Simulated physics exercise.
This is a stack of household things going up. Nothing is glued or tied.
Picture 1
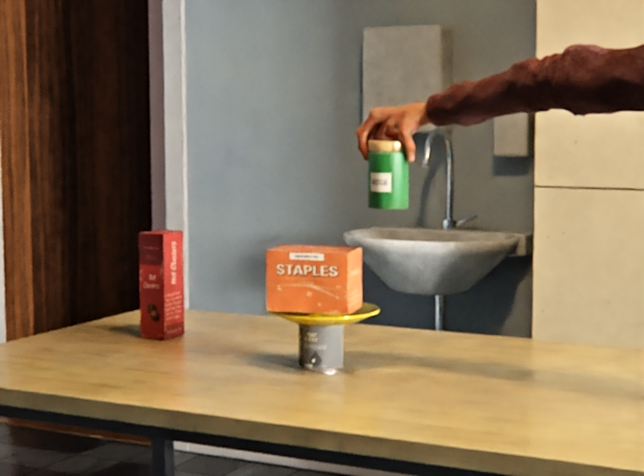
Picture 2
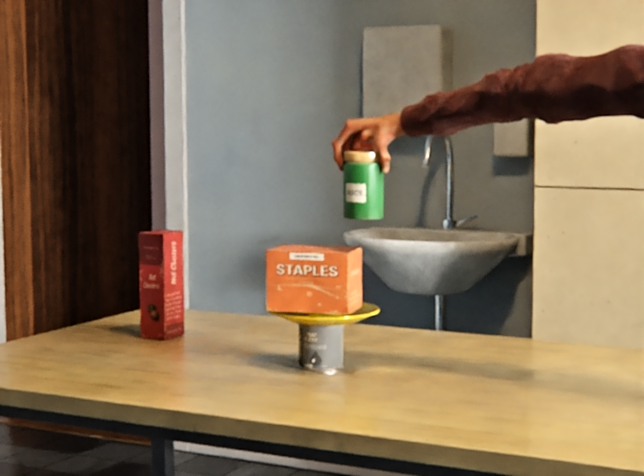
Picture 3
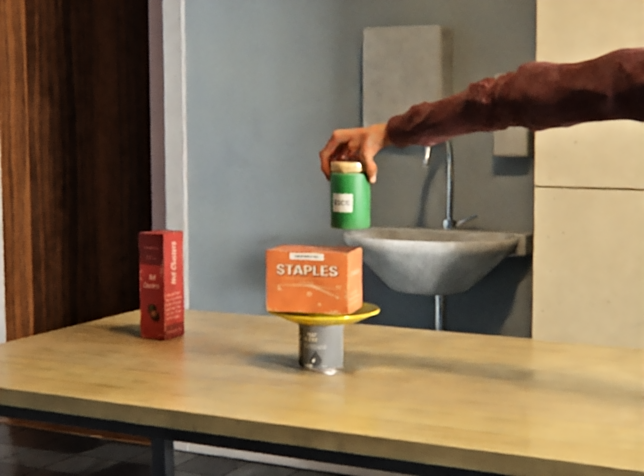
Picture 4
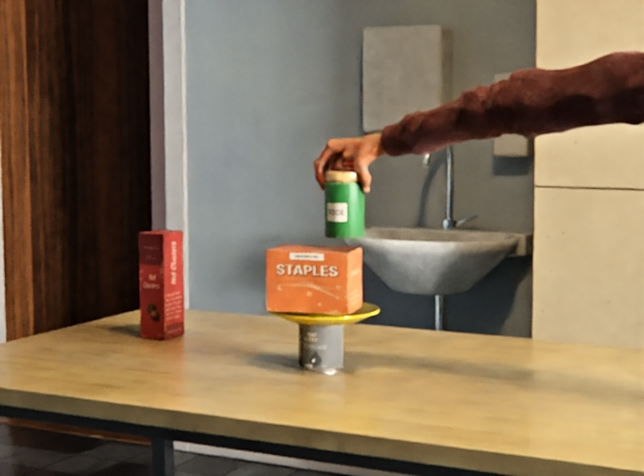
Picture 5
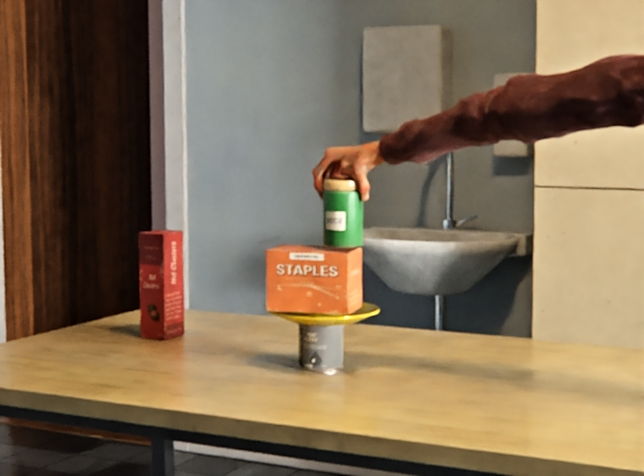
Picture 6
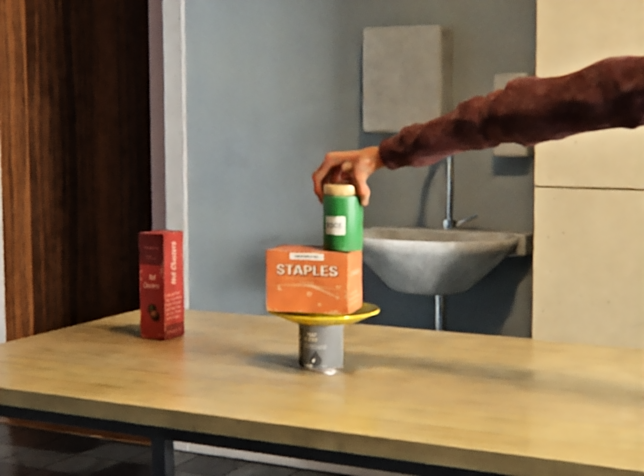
On a wooden table in front of a sink, an orange staples box sits on a yellow plate atop a grey can, with a red box to the left. A hand holding a green jar moves left and lowers it onto the orange box, then keeps its grip on the lid.
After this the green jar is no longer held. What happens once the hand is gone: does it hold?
Outcome: The pile stays up.
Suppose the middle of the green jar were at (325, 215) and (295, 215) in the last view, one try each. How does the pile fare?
First try: It stays up; second try: It stays up.
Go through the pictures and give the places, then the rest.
Coming down; green jar (388, 174); orange box (315, 279), in the first frame.
Coming down; green jar (363, 185), in the second frame.
Coming down; green jar (350, 195); orange box (315, 279), in the third frame.
Coming down; green jar (345, 204), in the fourth frame.
Coming down; green jar (343, 213); orange box (315, 279), in the fifth frame.
In place under the hand; green jar (343, 217), in the sixth frame.
Then, 0.50 s past the last view, nothing moves.
Then, 1.30 s past the last view, green jar resting near (344, 218).
Finally, all 5 still in place. Final places as the last picture's camera would see them, green jar near (345, 218). The pile holds.
